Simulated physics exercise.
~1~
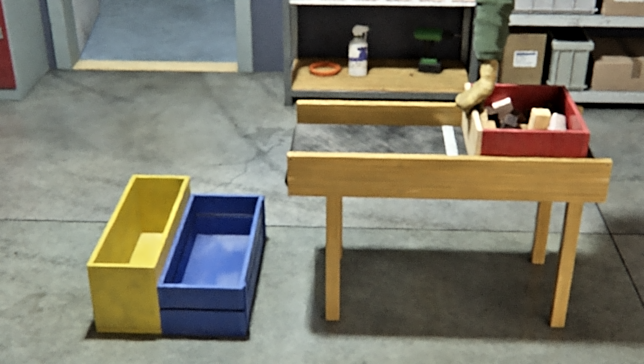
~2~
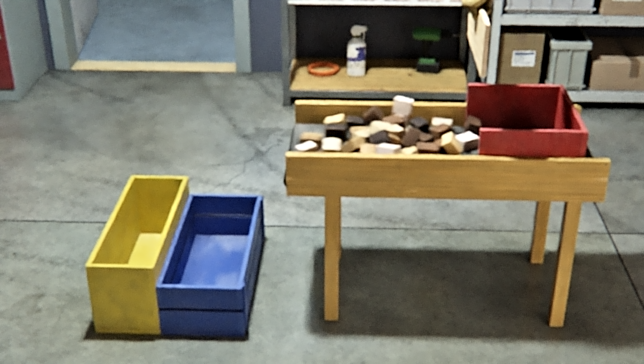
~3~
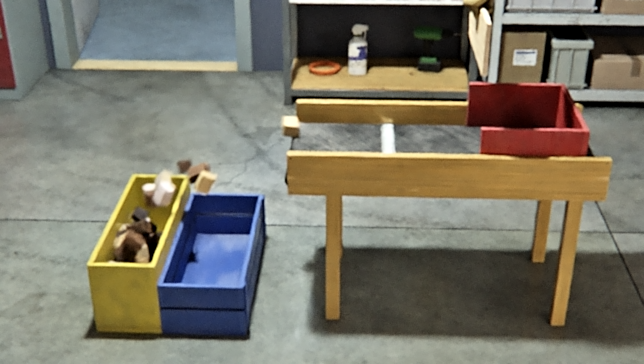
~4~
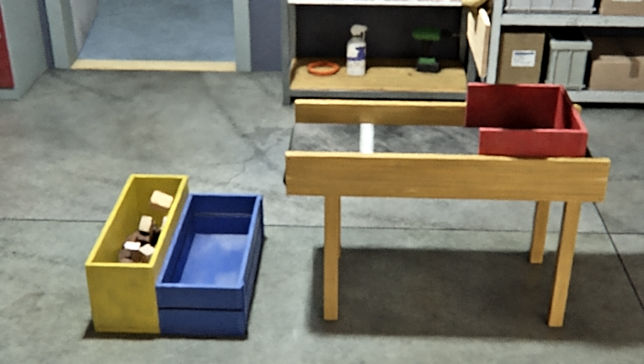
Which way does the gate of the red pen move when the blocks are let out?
The gate moves up, clearing the way for the blocks to leave the pen.
To begin with, a gloved hand reaches down to the gate of a red pen holding wooden blocks on a belt table, while a yellow tub and a blue bin stand empty on the floor to the left. The gate is pulled up, and the blocks spread leftward along the belt in a loose crowd. They then fly off the left end, passing over the blue bin and tumbling into the yellow tub beyond it. Finally the belt is bare except for its pale stripe, the blocks are gathered in the yellow tub, and the blue bin is still empty.
